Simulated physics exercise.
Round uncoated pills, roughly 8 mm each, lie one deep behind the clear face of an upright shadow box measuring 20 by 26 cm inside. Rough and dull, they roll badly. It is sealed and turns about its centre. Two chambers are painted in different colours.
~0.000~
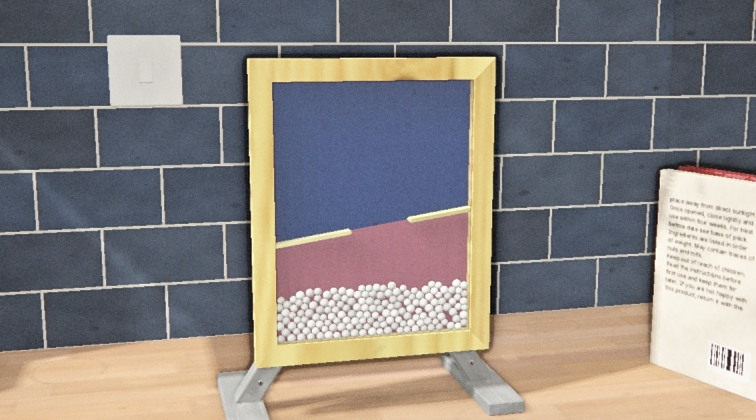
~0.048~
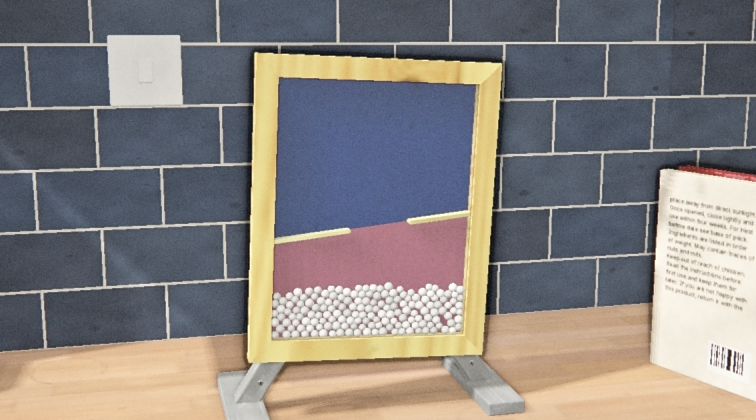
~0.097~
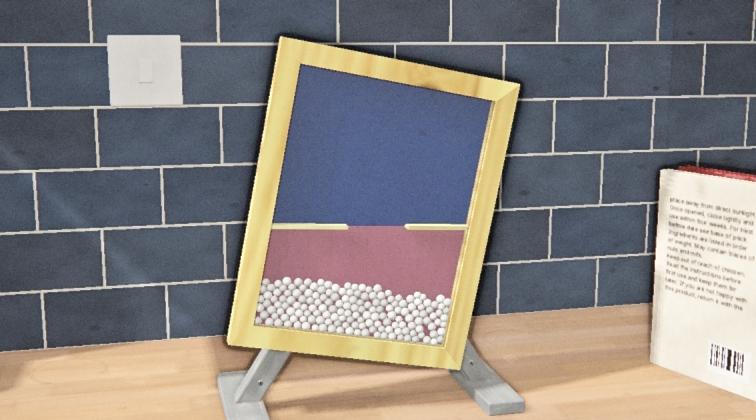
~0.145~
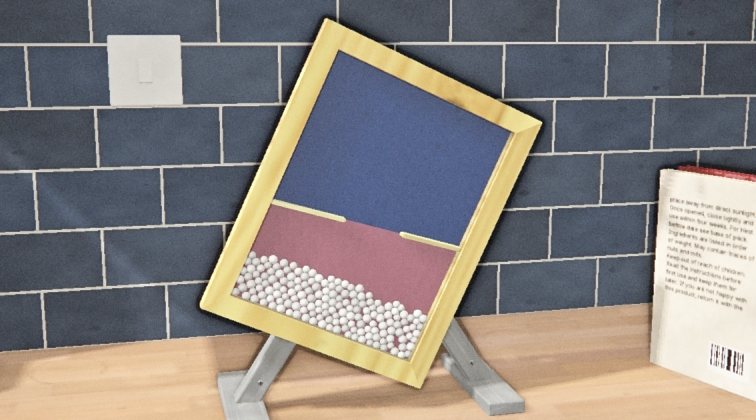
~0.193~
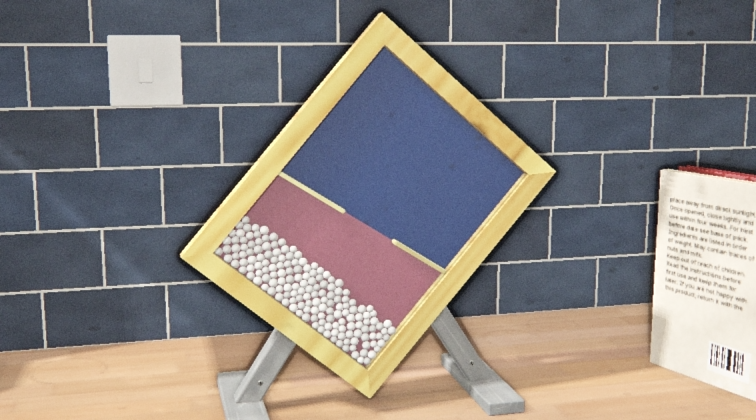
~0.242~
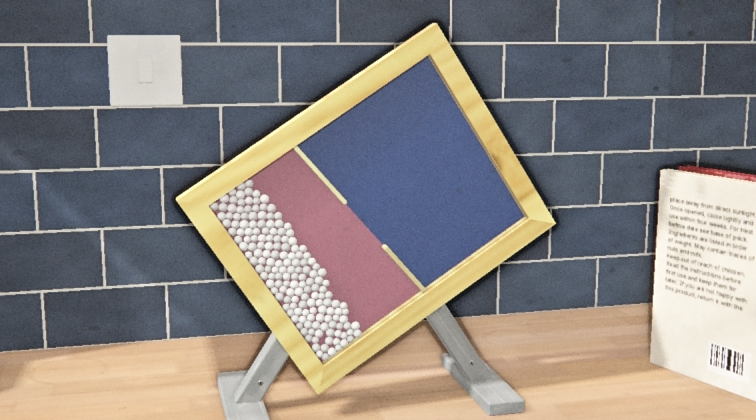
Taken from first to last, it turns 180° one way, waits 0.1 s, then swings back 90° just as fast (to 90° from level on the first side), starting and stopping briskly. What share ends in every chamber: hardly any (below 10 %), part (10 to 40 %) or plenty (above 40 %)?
Pink part, blue plenty.
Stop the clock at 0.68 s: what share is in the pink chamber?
Some 75 per cent.
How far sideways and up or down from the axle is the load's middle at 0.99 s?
About 3 cm right and 6 cm below.
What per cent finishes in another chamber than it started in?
Roughly 65 per cent.
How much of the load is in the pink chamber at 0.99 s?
About 35 per cent.
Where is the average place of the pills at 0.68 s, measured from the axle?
Some 3 cm left and 2 cm above.
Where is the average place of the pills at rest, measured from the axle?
About 4 cm right and 8 cm below.
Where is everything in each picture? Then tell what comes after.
In the first frame, level; about 160 pills; pills' middle (374, 311); highest (392, 286); pink (377, 280), blue (370, 154).
In the second frame, turned 3° clockwise; pills' middle (369, 311); highest (332, 289).
In the third frame, turned 11° clockwise; pills' middle (355, 311); highest (266, 282); wall ends (267, 226) to (346, 227), (408, 227) to (469, 227).
In the fourth frame, turned 25° clockwise; pills' middle (332, 305); highest (252, 255).
In the fifth frame, turned 41° clockwise; pills' middle (308, 292); highest (246, 220).
In the sixth frame, turned 57° clockwise; pills' middle (289, 272); highest (249, 184); pink (316, 255), blue (417, 176).
After 0.68 s, it stands 180° clockwise; the pills' middle is 3 cm left of and 2 cm above the centre; pink 75 %, blue 25 %.
After 0.99 s, it stands 135° clockwise; the pills' middle is 3 cm right of and 6 cm below the centre; pink 35 %, blue 65 %.
After 1.20 s, it stands 90° clockwise; the pills' middle is 5 cm right of and 5 cm below the centre; pink 35 %, blue 65 %.
At rest by 2.2 s, it stands 90° clockwise; pink 35 %, blue 65 %.
